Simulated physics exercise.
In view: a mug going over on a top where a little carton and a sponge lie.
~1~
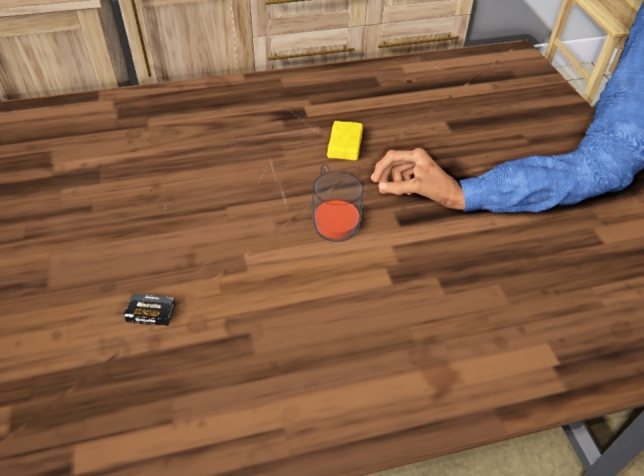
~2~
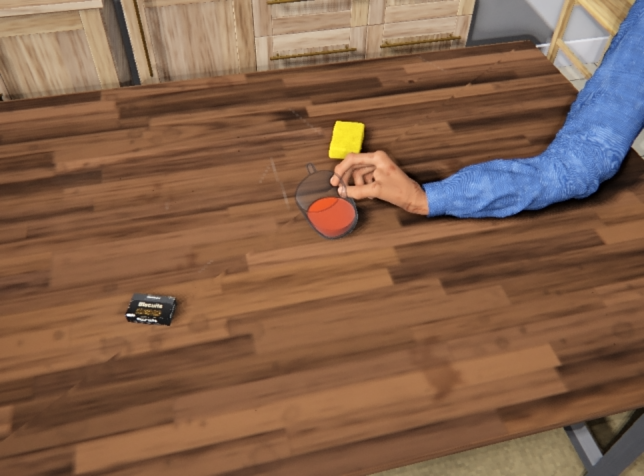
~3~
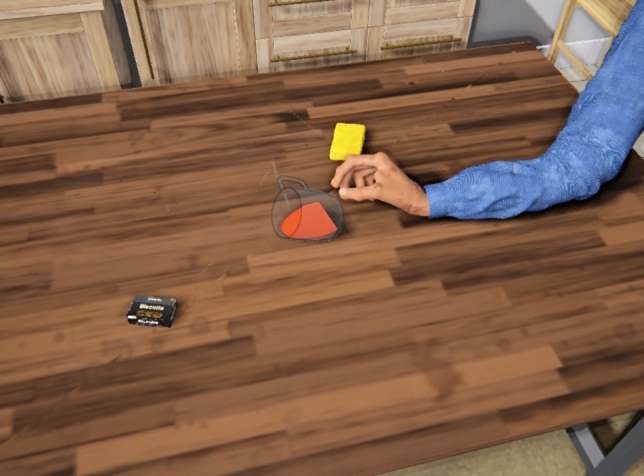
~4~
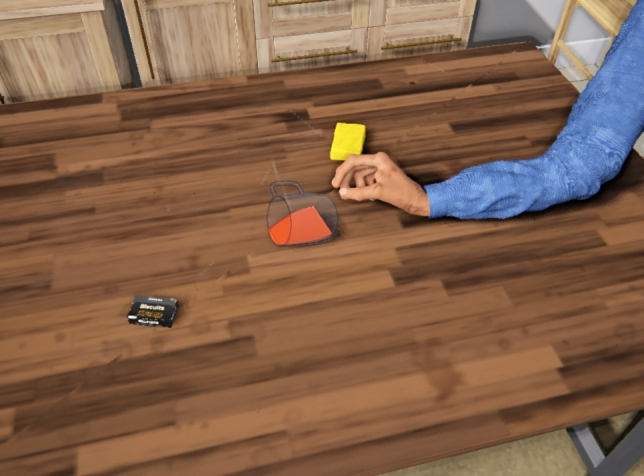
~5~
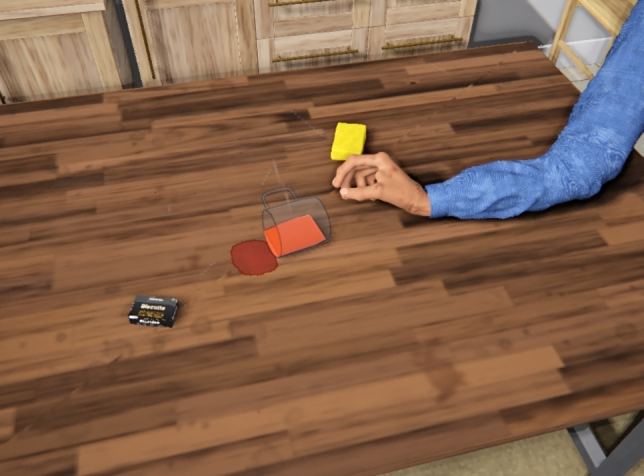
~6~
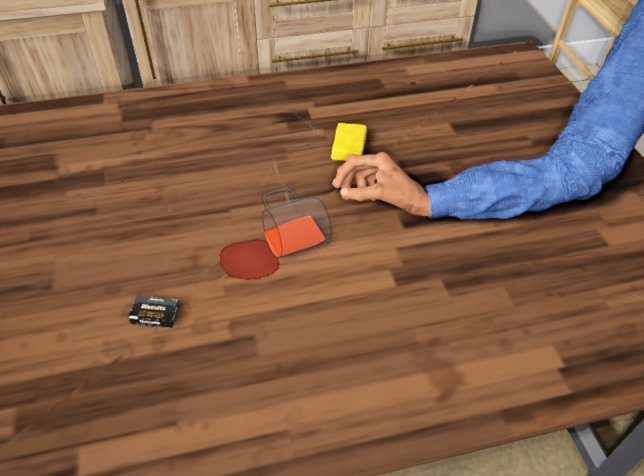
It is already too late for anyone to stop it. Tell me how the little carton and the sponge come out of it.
The little carton is hit, and as for the sponge, it keeps clear of it.
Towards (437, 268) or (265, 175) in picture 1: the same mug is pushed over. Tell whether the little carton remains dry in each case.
Toward the first point it avoids the spill; toward the second it avoids the spill.
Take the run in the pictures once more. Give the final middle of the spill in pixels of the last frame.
The centre comes to rest around (151, 292).
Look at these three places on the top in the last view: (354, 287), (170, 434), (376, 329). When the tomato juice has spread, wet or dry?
First one left alone; second one left alone; third one left alone.
Next, the puddle covers about as much as a plate; the little carton is in it; the sponge is clear of it.
Finally, the puddle covers about as much as a plate; the little carton is in it; the sponge is clear of it.
